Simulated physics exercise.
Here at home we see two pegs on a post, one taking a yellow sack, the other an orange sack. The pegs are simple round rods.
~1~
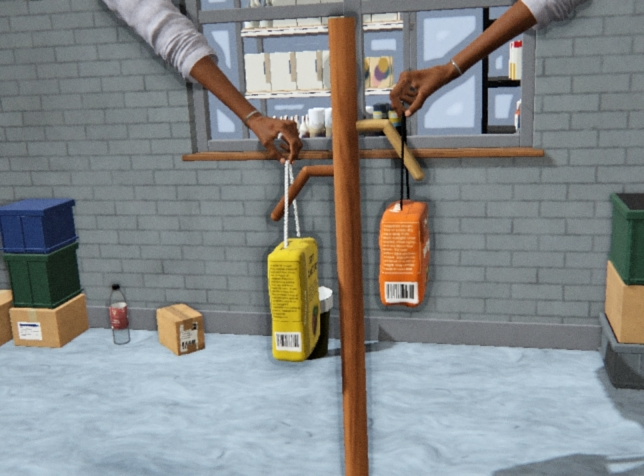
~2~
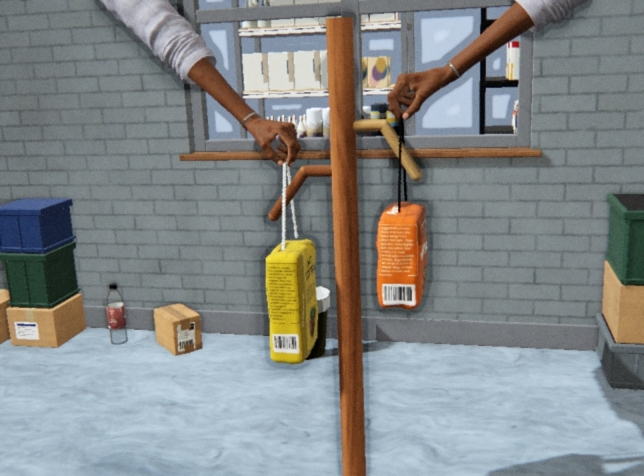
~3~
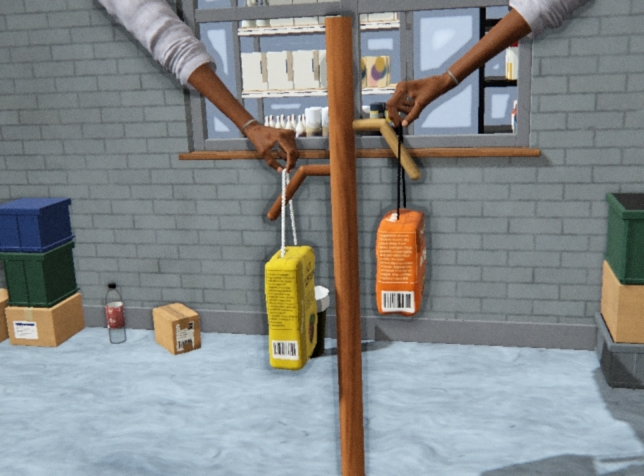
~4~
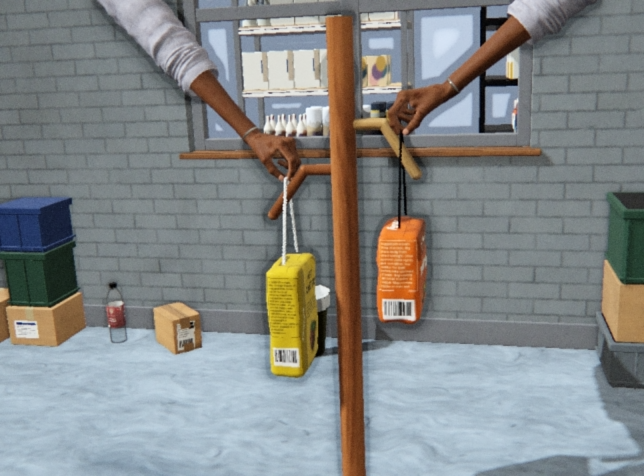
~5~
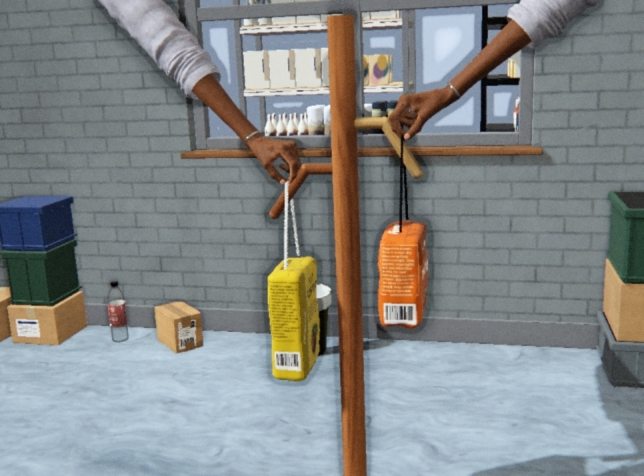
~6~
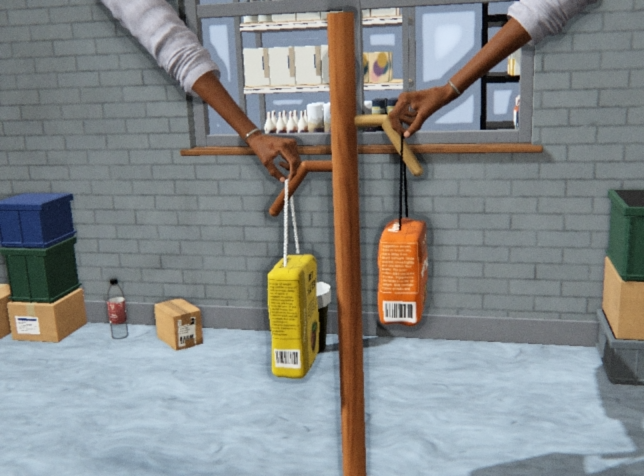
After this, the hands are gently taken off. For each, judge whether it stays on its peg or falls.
The yellow sack should come loose and fall; the orange sack should come loose and fall.
Then, 0.28 s past the final frame, yellow sack falling near (299, 398); orange sack falling near (405, 360).
Then, 0.52 s past the final frame, yellow sack on the floor; orange sack on the floor.
When it is over, yellow sack on the floor; orange sack on the floor. The yellow sack drops to the floor and the orange sack comes down.
